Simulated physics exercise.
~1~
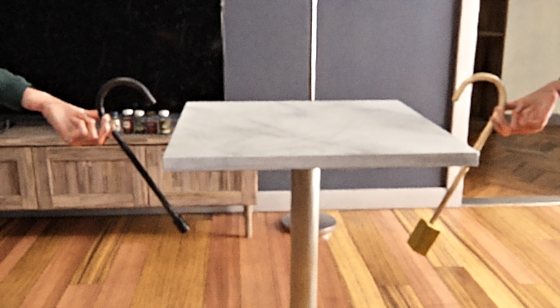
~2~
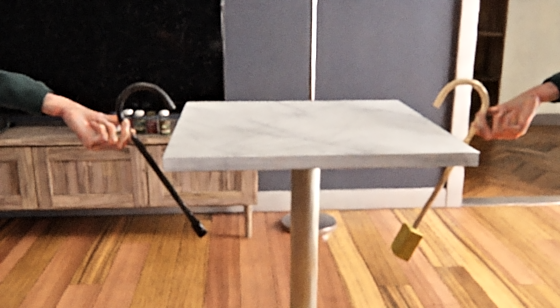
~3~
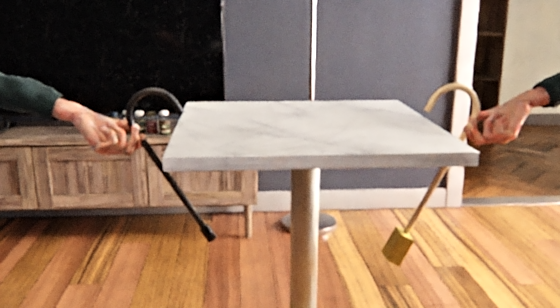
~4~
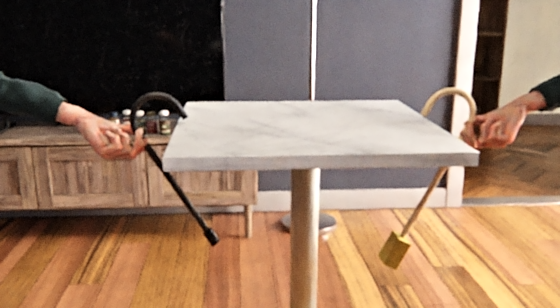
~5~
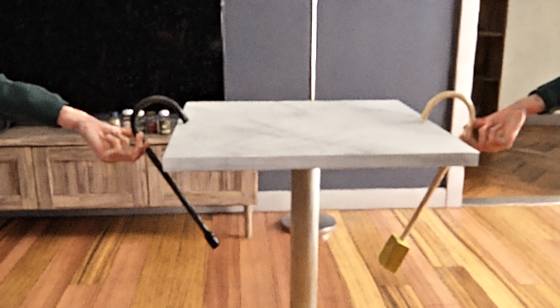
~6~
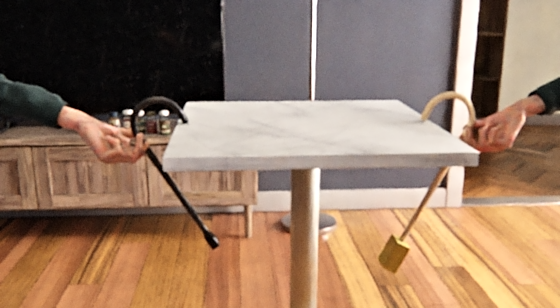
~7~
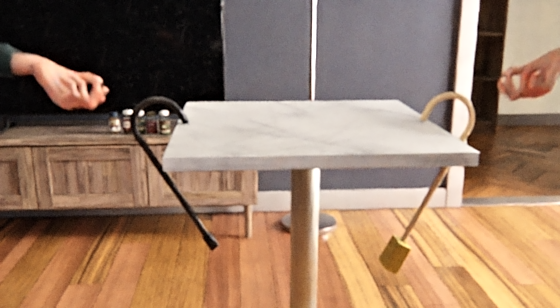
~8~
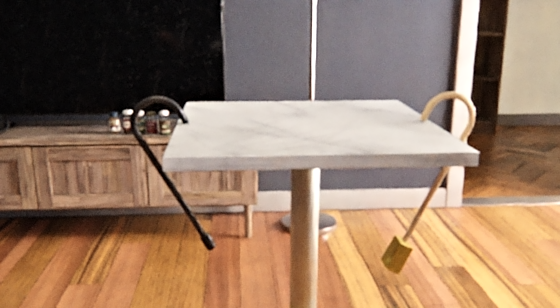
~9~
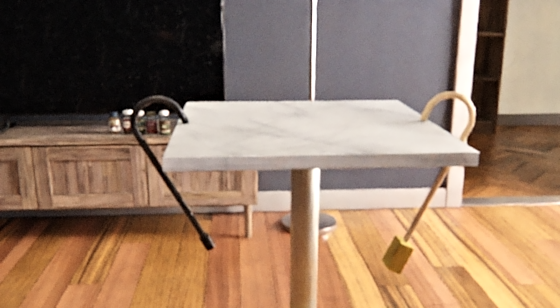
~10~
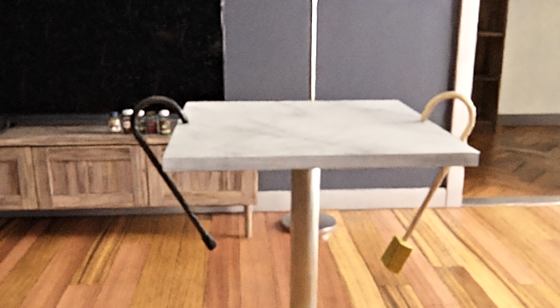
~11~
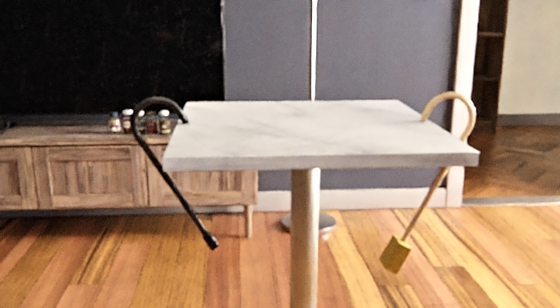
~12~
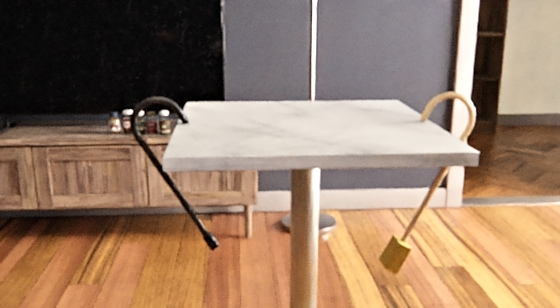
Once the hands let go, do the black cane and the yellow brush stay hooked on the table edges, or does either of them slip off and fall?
Both stay in place. The black cane remains hooked on the left edge and the yellow brush remains hooked on the right edge.
